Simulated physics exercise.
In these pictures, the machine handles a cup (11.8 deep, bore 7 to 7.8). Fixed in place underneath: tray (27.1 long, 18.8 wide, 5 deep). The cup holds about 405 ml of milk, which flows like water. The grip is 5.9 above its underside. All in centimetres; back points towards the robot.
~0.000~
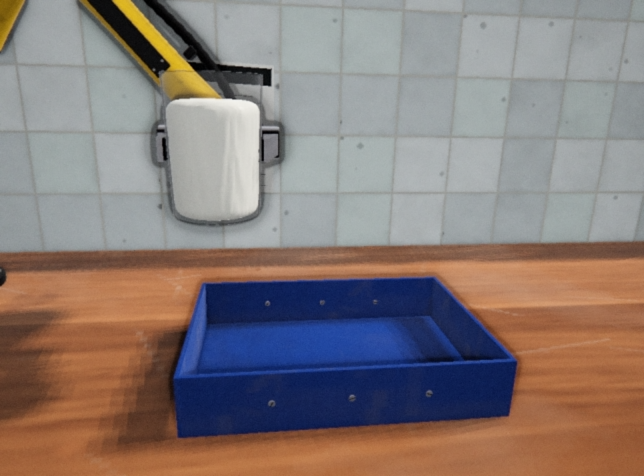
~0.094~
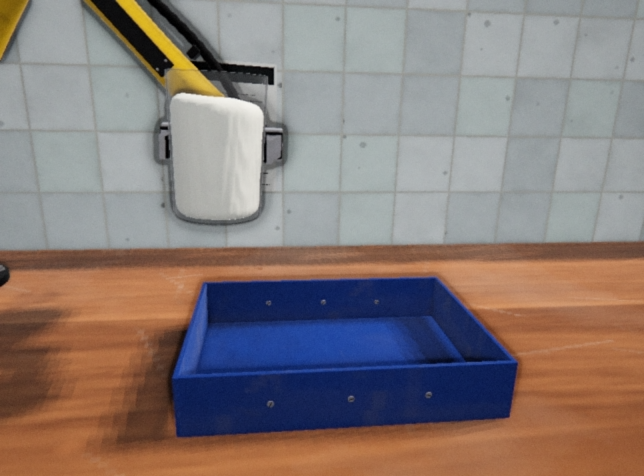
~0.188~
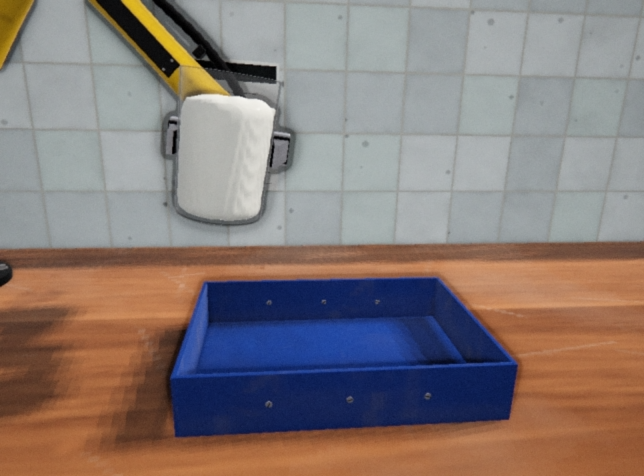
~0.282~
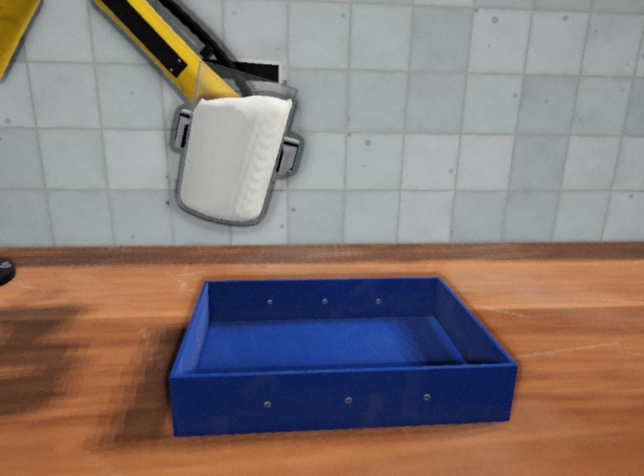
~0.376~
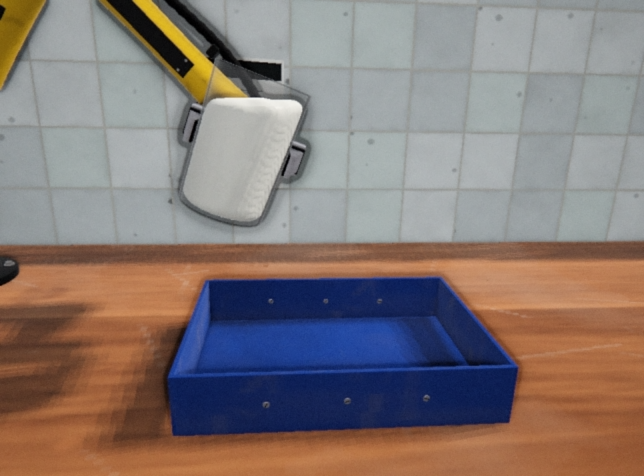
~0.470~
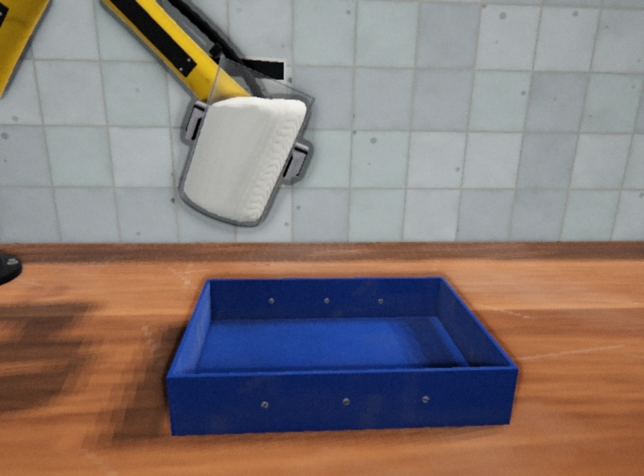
A yellow robot arm held a cup of white milk above and behind a blue tray on a wooden table, then gradually tilted it while shifting it slightly to the right.
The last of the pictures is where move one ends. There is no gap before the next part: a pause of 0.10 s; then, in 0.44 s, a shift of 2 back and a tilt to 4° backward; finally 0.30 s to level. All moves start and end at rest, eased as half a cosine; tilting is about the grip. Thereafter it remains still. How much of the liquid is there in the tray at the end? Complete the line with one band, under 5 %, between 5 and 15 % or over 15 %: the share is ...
The share is under 5 %.
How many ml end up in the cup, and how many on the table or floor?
Around 410 ml in the first place and 0 ml in the second.
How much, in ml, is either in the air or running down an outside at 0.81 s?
0 ml.
After 0.81 s, tilted 8° forward, liquid up to 26 above the table; 405 ml in the cup.
After 1.14 s, tilted 2° backward, liquid up to 26 above the table; 405 ml in the cup.
After 1.51 s, level, liquid up to 26 above the table; 405 ml in the cup.
After 2.31 s, level, liquid up to 26 above the table; 405 ml in the cup.
In the end, 405 ml in the cup. That is 0 % in the tray.
